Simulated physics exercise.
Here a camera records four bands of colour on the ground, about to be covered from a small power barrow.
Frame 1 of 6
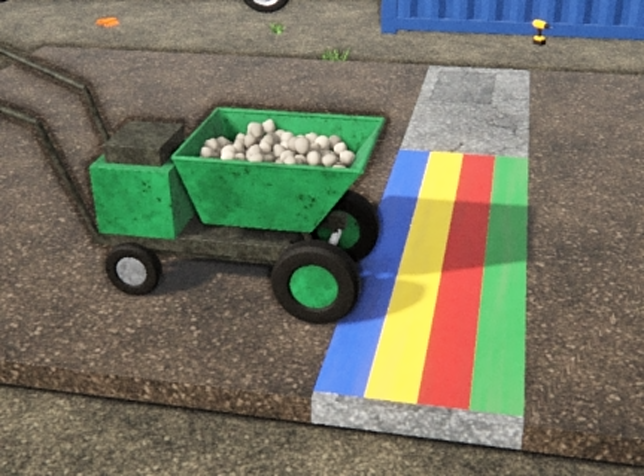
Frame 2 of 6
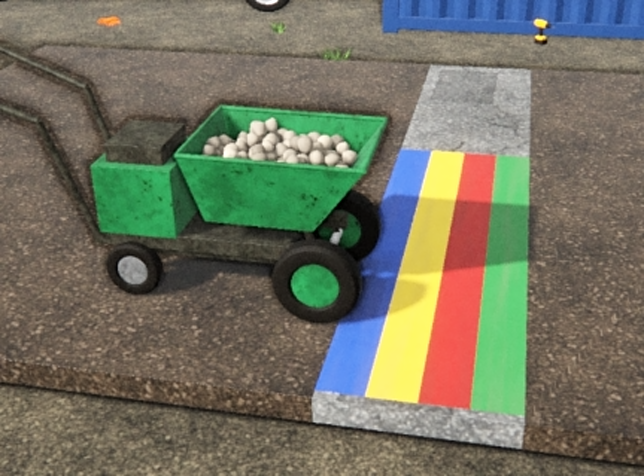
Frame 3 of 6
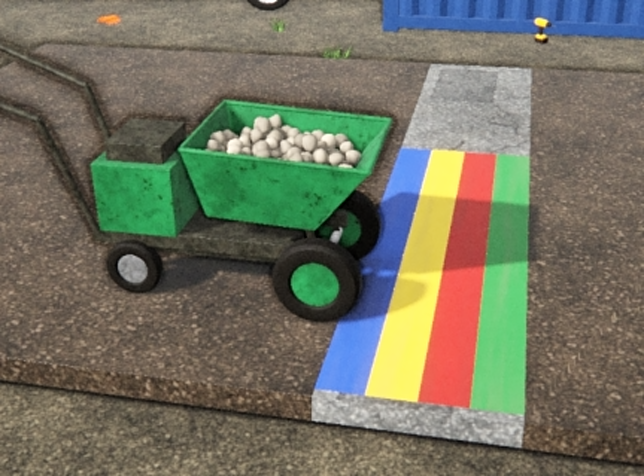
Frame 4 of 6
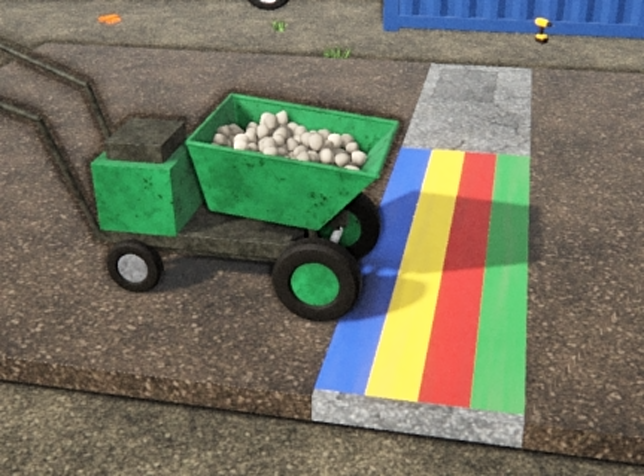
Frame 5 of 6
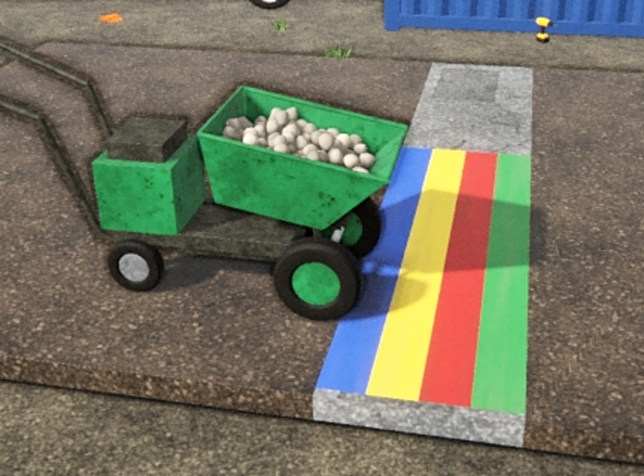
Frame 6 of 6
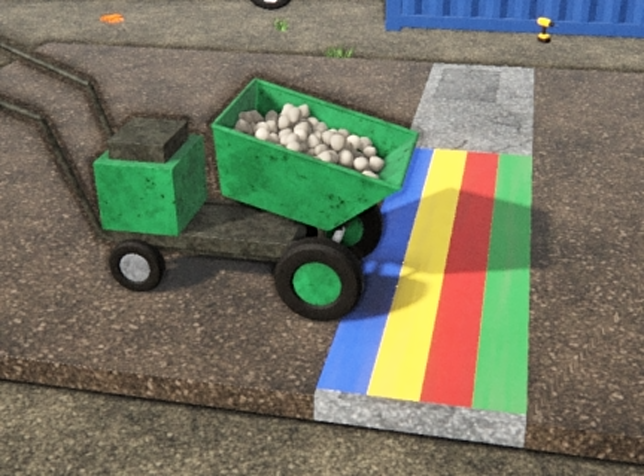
On a rough brown paved strip outdoors, seen from slightly above and to the side, part of a blue corrugated container stands at the upper right. A small green power barrow with black tyres holds pale rounded pebbles in its skip, at the left of blue, yellow, red and green bands on the ground. The skip, level at first, slowly tilts forward to the right, its rear rising clearly, while the wheels and camera stay practically still.
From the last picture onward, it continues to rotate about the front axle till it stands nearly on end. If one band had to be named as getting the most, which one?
I would name green.
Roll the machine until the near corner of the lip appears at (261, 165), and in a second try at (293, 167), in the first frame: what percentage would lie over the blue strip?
Position 1: Near 20 %; position 2: Near 0 %.
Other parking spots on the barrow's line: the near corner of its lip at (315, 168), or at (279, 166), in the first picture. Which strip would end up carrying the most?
On the first try it comes out as red, and on the second as the yellow strip.
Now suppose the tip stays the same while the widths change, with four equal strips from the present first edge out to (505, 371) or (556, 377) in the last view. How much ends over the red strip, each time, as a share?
Roughly 10 per cent, then roughly 30 per cent.
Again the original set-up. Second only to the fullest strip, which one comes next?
That would be the red strip.
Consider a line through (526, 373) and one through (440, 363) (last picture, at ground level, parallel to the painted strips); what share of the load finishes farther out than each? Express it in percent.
Close to 20 % and 80 %, in that order.
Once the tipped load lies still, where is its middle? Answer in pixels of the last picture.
Around (502, 300).
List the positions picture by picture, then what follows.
The first frame shows lip of the skip at (361, 172), level; top of the load at (265, 149), river pebbles; blue strip at (352, 351); yellow strip at (400, 357); red strip at (449, 362); green strip at (499, 368).
The second frame shows lip of the skip at (364, 172), level; top of the load at (268, 148).
The third frame shows lip of the skip at (369, 173), tipped barely; top of the load at (260, 153).
The fourth frame shows lip of the skip at (376, 176), tipped a little; top of the load at (267, 146).
The fifth frame shows lip of the skip at (387, 181), tipped a little; top of the load at (276, 145).
The sixth frame shows lip of the skip at (399, 189), tipped clearly; top of the load at (272, 141); blue strip at (355, 349); yellow strip at (403, 354); red strip at (452, 360); green strip at (502, 366).
Soon after the last picture, skip tipped steeply; all in the skip.
A little later, skip tipped steeply; most in the skip; a stray few over the red strip; a small part over the green strip; a stray few falling.
Later still, skip tipped right over; about a third in the skip; about a quarter over the red strip; about a third over the green strip; about a quarter off the paint.
By the end, skip tipped right over; about a quarter in the skip; none over the blue strip; none over the yellow strip; about a quarter over the red strip; about a third over the green strip; about a quarter off the paint.
